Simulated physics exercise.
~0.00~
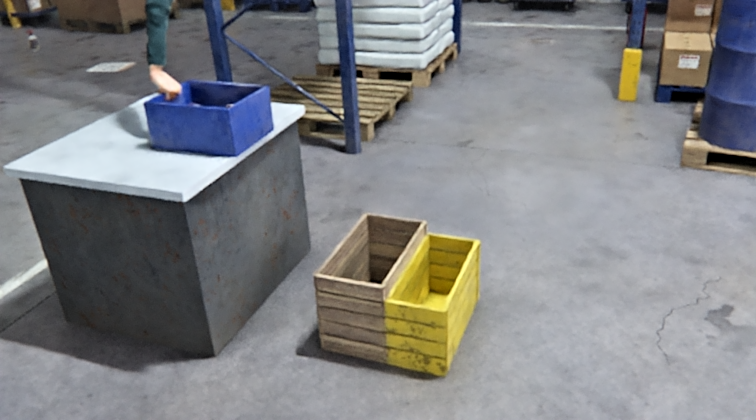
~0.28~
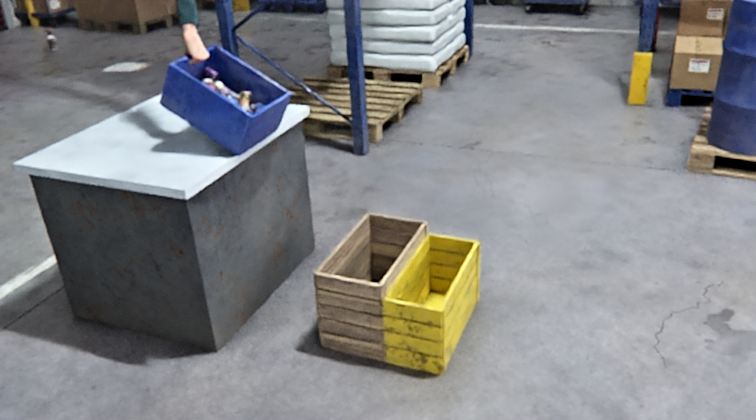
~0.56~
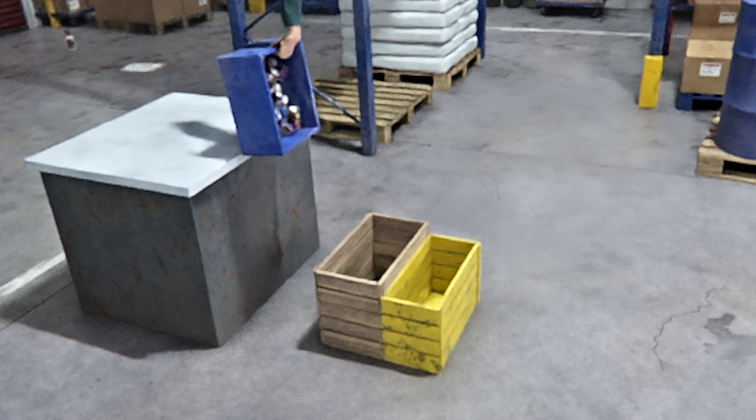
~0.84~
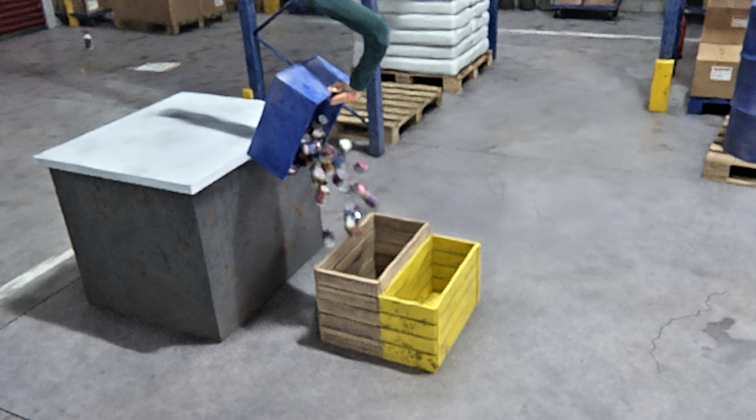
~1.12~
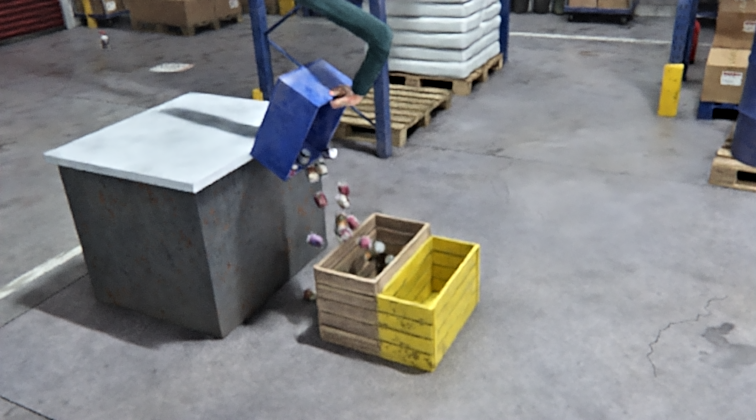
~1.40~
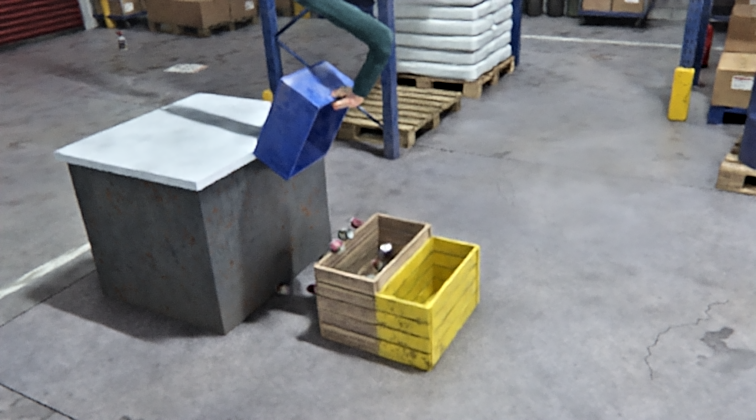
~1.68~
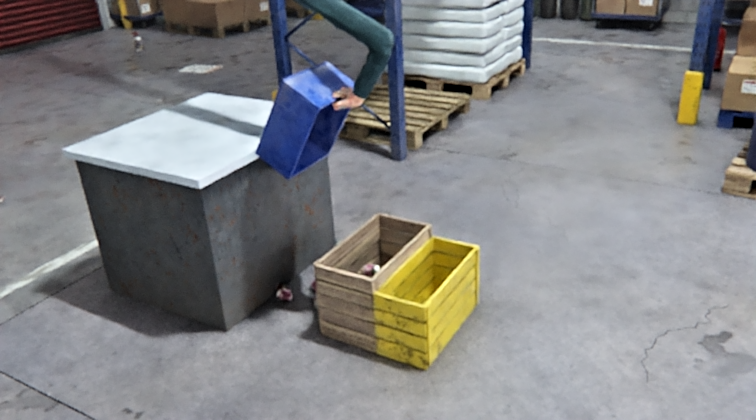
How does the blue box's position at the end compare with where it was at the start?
At the start the blue box stands upright on top of the bench. By the end it has moved to the right and is held tipped over in the air, just off the bench's right edge.
